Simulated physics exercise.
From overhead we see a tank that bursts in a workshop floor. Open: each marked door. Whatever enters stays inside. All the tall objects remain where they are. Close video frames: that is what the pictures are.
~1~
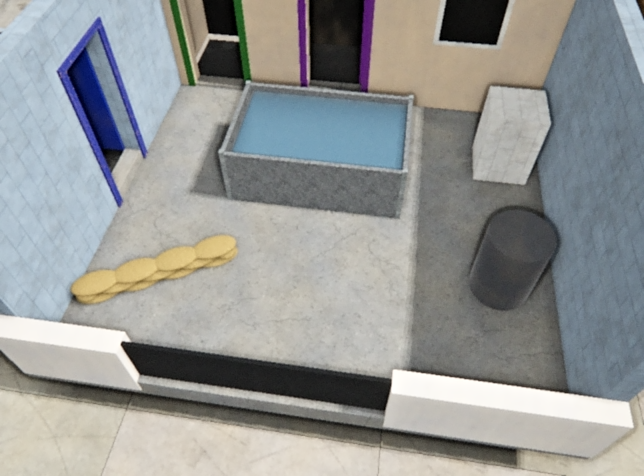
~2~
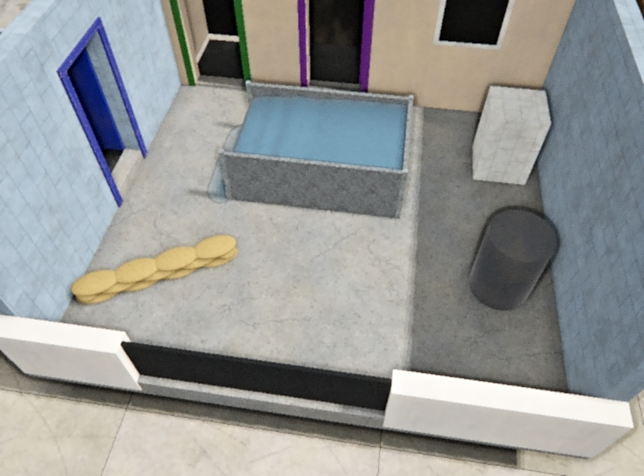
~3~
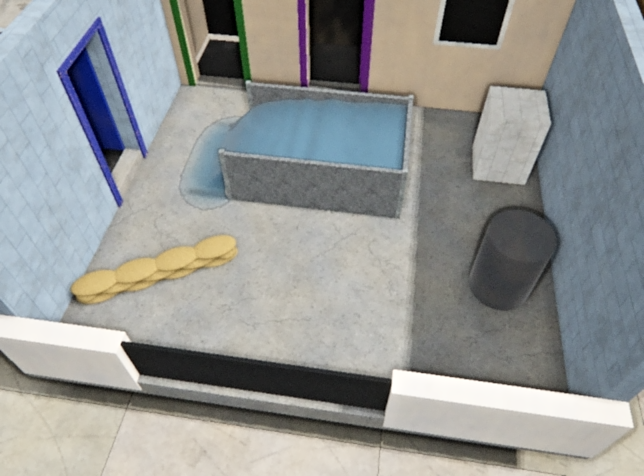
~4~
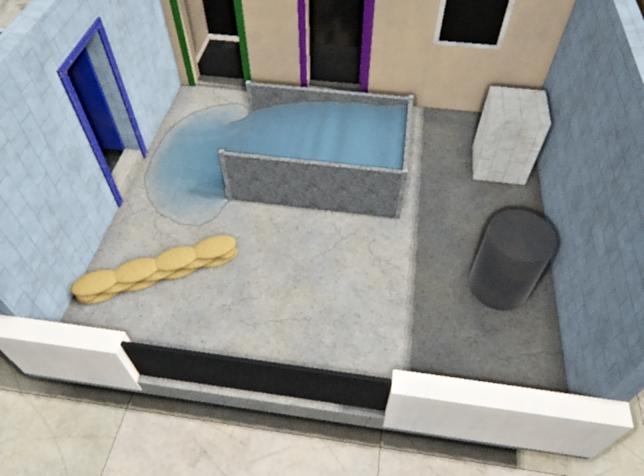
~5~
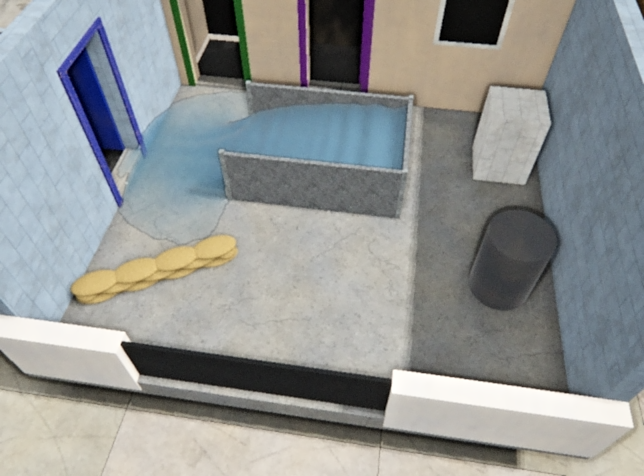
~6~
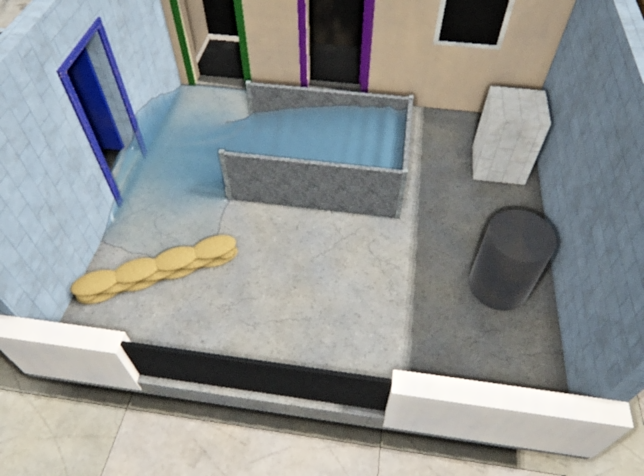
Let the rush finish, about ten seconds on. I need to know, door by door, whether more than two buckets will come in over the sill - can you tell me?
As I see it, the blue door will let through over two buckets. The purple door will let through no more than two buckets. The green door will let through over two buckets.
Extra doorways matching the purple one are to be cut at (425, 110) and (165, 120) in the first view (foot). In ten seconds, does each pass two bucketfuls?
One after the other: Stays under, takes more.
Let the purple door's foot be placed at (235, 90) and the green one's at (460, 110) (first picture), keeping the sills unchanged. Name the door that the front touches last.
I'd name the green door.
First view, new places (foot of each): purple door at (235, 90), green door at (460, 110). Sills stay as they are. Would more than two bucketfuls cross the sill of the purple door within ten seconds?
Log - purple door: Beyond the mark.
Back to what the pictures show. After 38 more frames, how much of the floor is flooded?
Near 95 in a hundred.
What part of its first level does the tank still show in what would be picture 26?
I make it 20 per cent.
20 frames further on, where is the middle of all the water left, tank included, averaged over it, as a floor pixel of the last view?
Estimate: (231, 181).
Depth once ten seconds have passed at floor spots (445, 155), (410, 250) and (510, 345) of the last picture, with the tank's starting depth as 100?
The depth comes out near 8, 10 and 10 per cent.
A moment on, water covers 20 % of the floor; the blue door far over two buckets in, the purple door not reached, the green door under two buckets in.
Next, water covers 30 % of the floor; the blue door far over two buckets in, the purple door wet at the sill, nothing in, the green door far over two buckets in.
Then, water covers 55 % of the floor; the blue door far over two buckets in, the purple door wet at the sill, nothing in, the green door far over two buckets in.
Later, water covers 95 % of the floor; the blue door far over two buckets in, the purple door wet at the sill, nothing in, the green door far over two buckets in.
In the end, water covers 90 % of the floor; the blue door far over two buckets in, the purple door wet at the sill, nothing in, the green door far over two buckets in.
